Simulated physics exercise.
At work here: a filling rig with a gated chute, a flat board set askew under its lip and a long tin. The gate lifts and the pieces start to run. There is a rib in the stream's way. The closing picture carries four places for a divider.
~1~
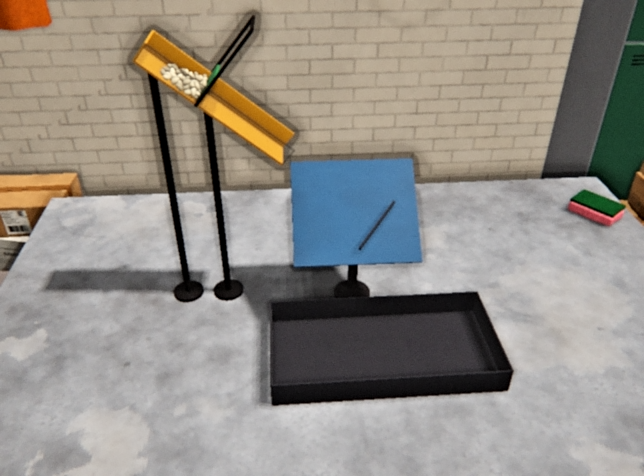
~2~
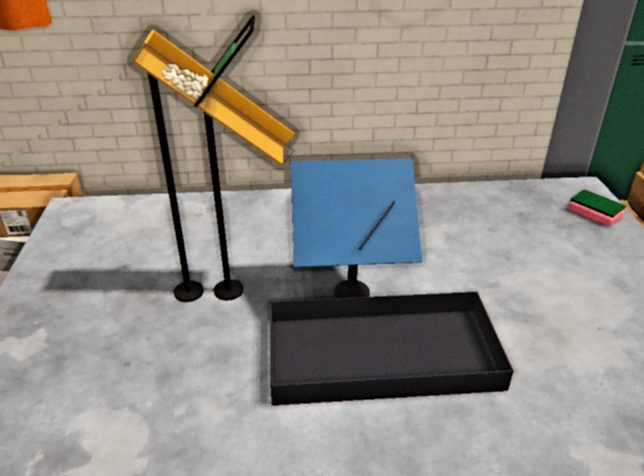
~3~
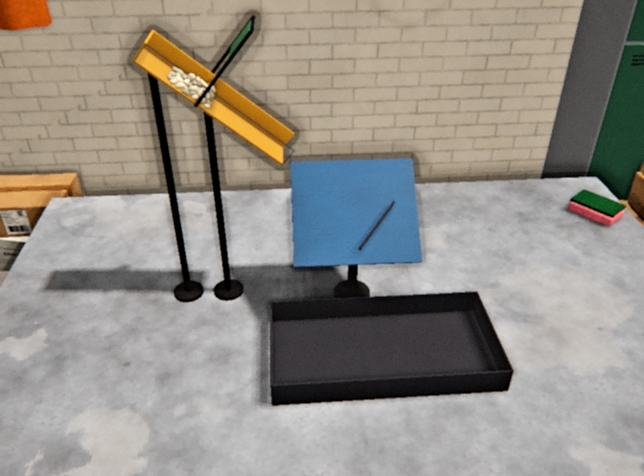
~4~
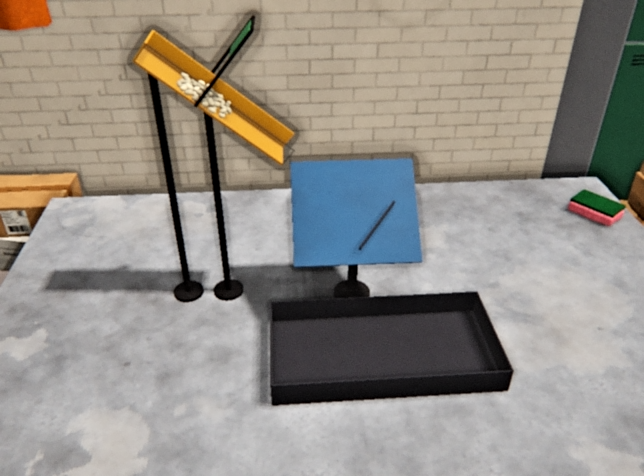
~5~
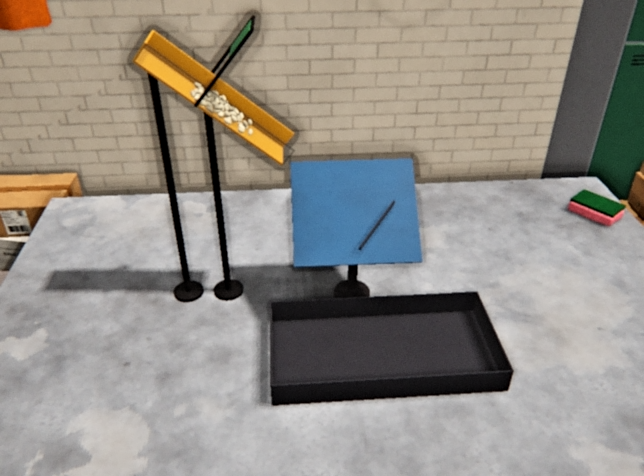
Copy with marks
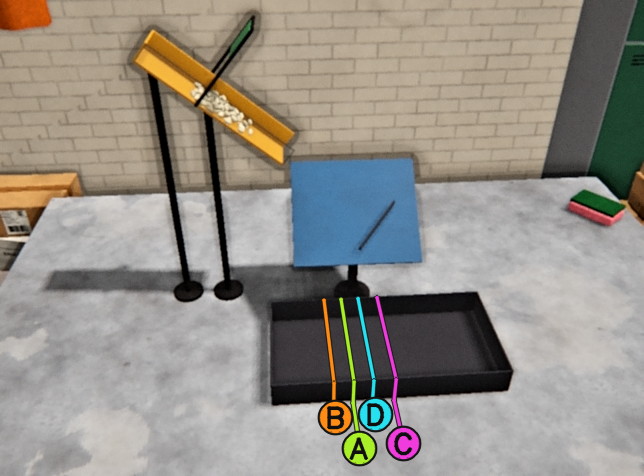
At the start, white beans sit bunched behind a gate near the top of a sloping yellow chute, above a tilted blue board and an empty black tin. The green piece at the gate slides upward, and the beans move down the chute, passing the gate and spreading along its middle.
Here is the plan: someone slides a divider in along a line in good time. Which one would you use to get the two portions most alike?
I would pick line A.
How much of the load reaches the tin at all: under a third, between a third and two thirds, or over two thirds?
It is over two thirds.
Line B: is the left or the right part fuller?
More lands on the right.
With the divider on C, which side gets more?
More lands on the left.
On the marked copy, line A crosses the front rim at (353, 380); line B crosses the front rim at (333, 382); line C crosses the front rim at (396, 378); line D crosses the front rim at (373, 379).
With A, of what is caught, roughly half on the left of the divider, roughly half on the right.
With B, of what is caught, just a few on the left of the divider, almost all on the right.
With C, of what is caught, almost all on the left of the divider, just a few on the right.
With D, of what is caught, almost all on the left of the divider, about a tenth on the right.
